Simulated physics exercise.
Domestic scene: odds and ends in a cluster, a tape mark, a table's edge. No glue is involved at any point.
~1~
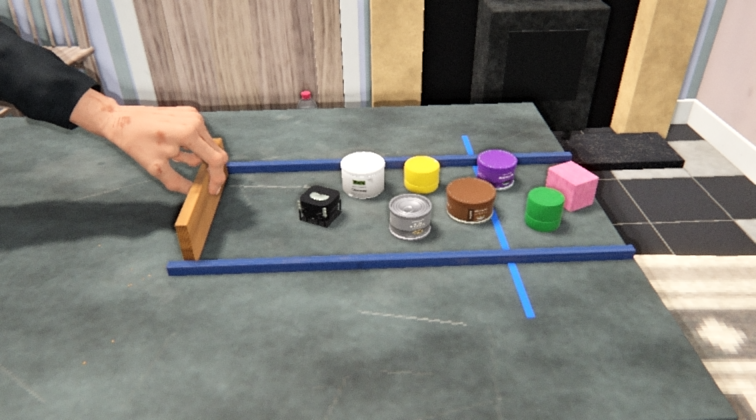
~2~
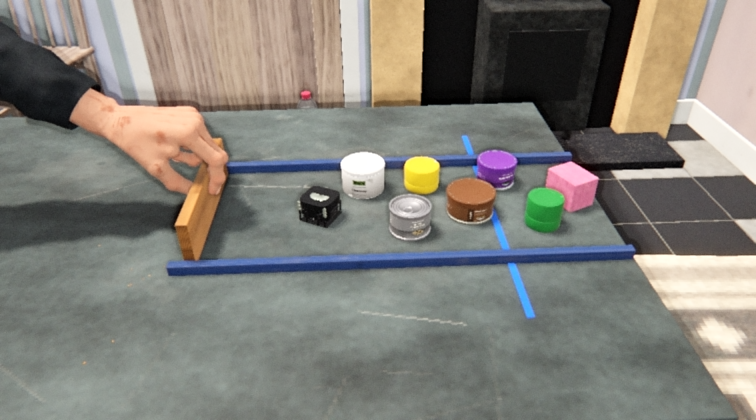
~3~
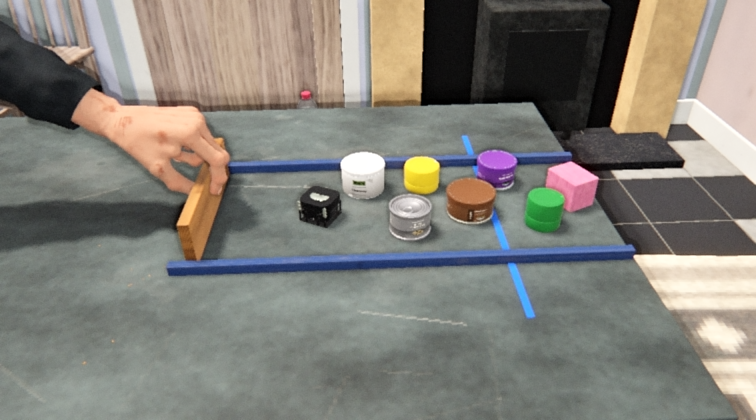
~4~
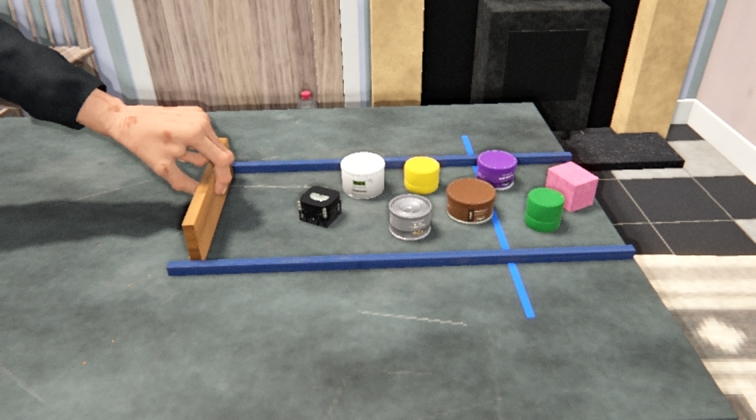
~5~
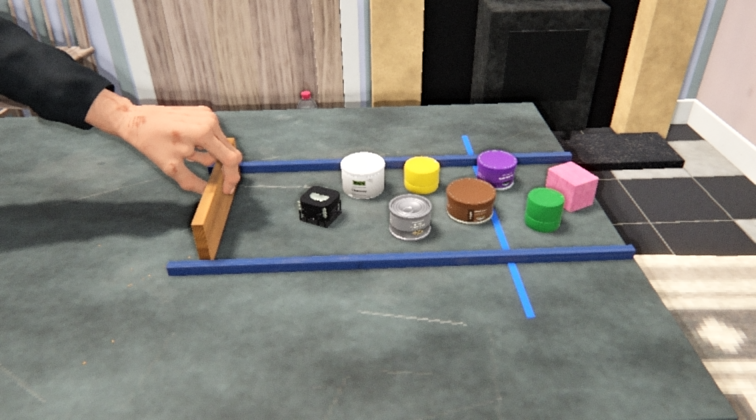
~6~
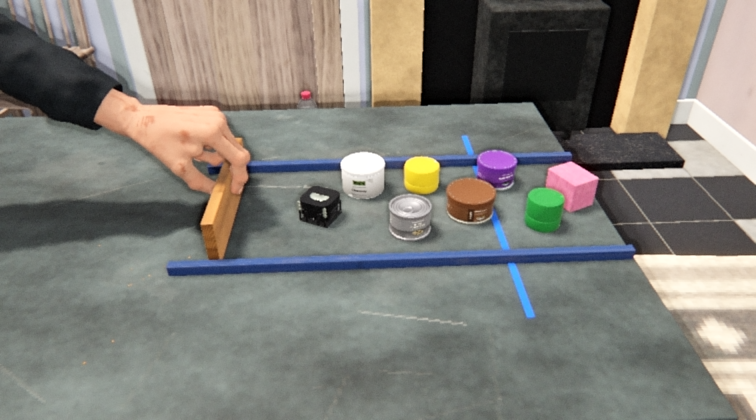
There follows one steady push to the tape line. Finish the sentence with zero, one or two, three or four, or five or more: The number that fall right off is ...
The number that fall right off is zero.
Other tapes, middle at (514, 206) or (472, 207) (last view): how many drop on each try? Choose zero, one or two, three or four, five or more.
The falls would be 1 or 2; none.
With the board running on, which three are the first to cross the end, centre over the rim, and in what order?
Purple tin, pink block, yellow lid.
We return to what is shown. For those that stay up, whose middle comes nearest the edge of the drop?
That's the purple tin, it ends up nearest.
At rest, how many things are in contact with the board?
3 are in contact with it.
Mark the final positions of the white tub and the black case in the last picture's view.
Result: One about (504, 173), other about (506, 196).
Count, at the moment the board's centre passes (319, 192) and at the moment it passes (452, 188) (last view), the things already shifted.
1 and 7.
Soon after, none off yet; pink block at rest near (571, 187); green lid at rest near (544, 210); purple tin at rest near (496, 171).
At rest, the number that fall off is zero.
